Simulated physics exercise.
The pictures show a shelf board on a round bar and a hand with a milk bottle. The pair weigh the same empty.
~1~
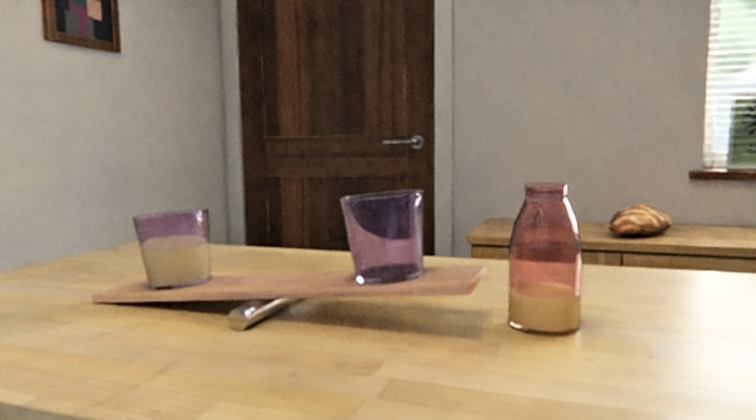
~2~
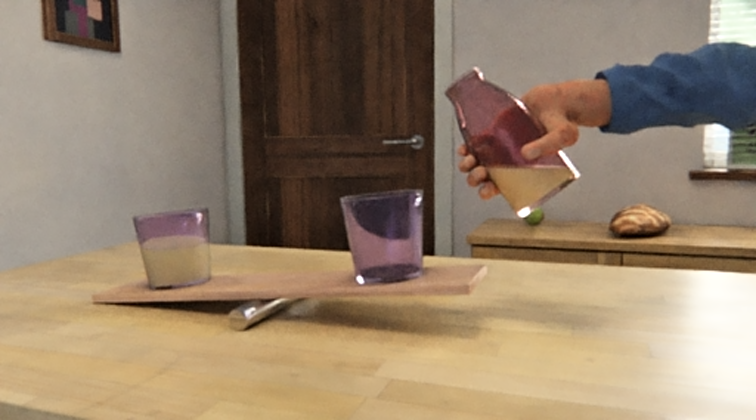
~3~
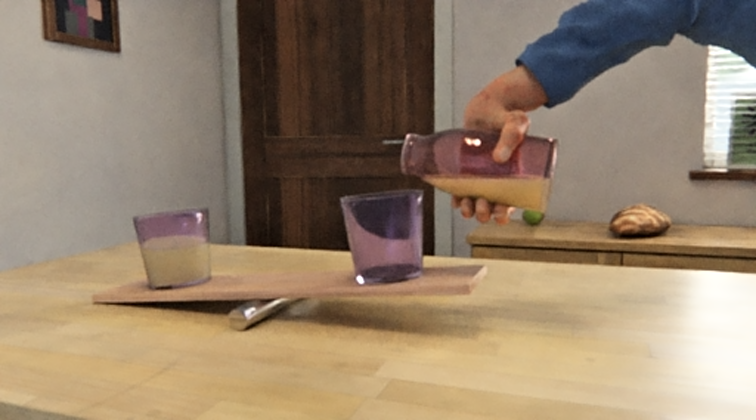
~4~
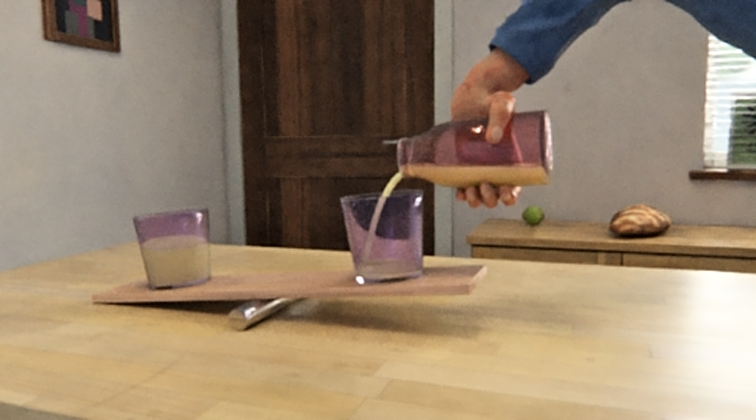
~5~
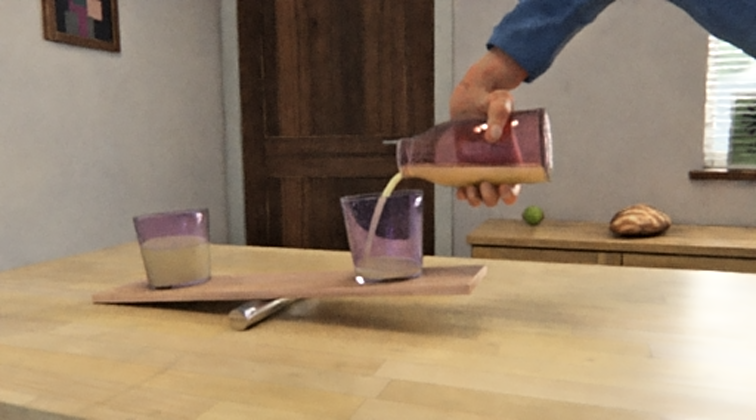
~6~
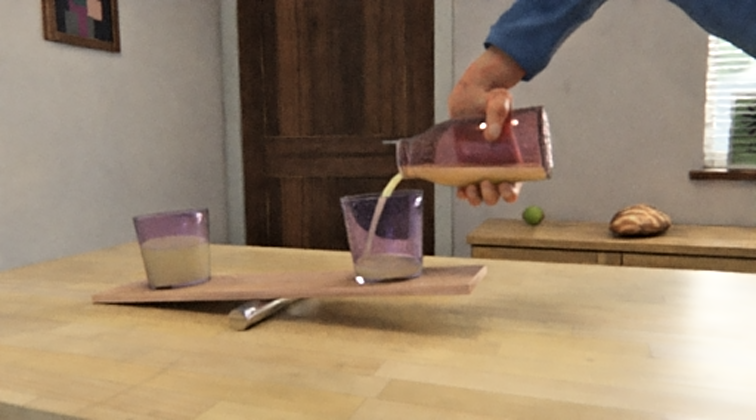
At the start, a board rests on a round bar, its left tumbler partly filled and low, its right one empty and raised. A hand lifts the bottle from the table, tilts it and pours pale liquid into the right tumbler, where a little collects while the board stays still.
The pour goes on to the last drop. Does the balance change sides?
In the end the shelf board does not move.
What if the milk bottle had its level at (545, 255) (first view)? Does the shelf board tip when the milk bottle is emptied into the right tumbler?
In that case: Swings across.
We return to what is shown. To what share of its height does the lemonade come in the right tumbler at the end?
I make it 35 per cent.
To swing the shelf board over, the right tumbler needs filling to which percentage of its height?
About 50 per cent.
A moment on, the right tumbler is about a quarter full; the shelf board leans as before.
Further on, the right tumbler is about a third full; the shelf board leans as before.
When it is over, the right tumbler is about a third full; the shelf board leans as before.
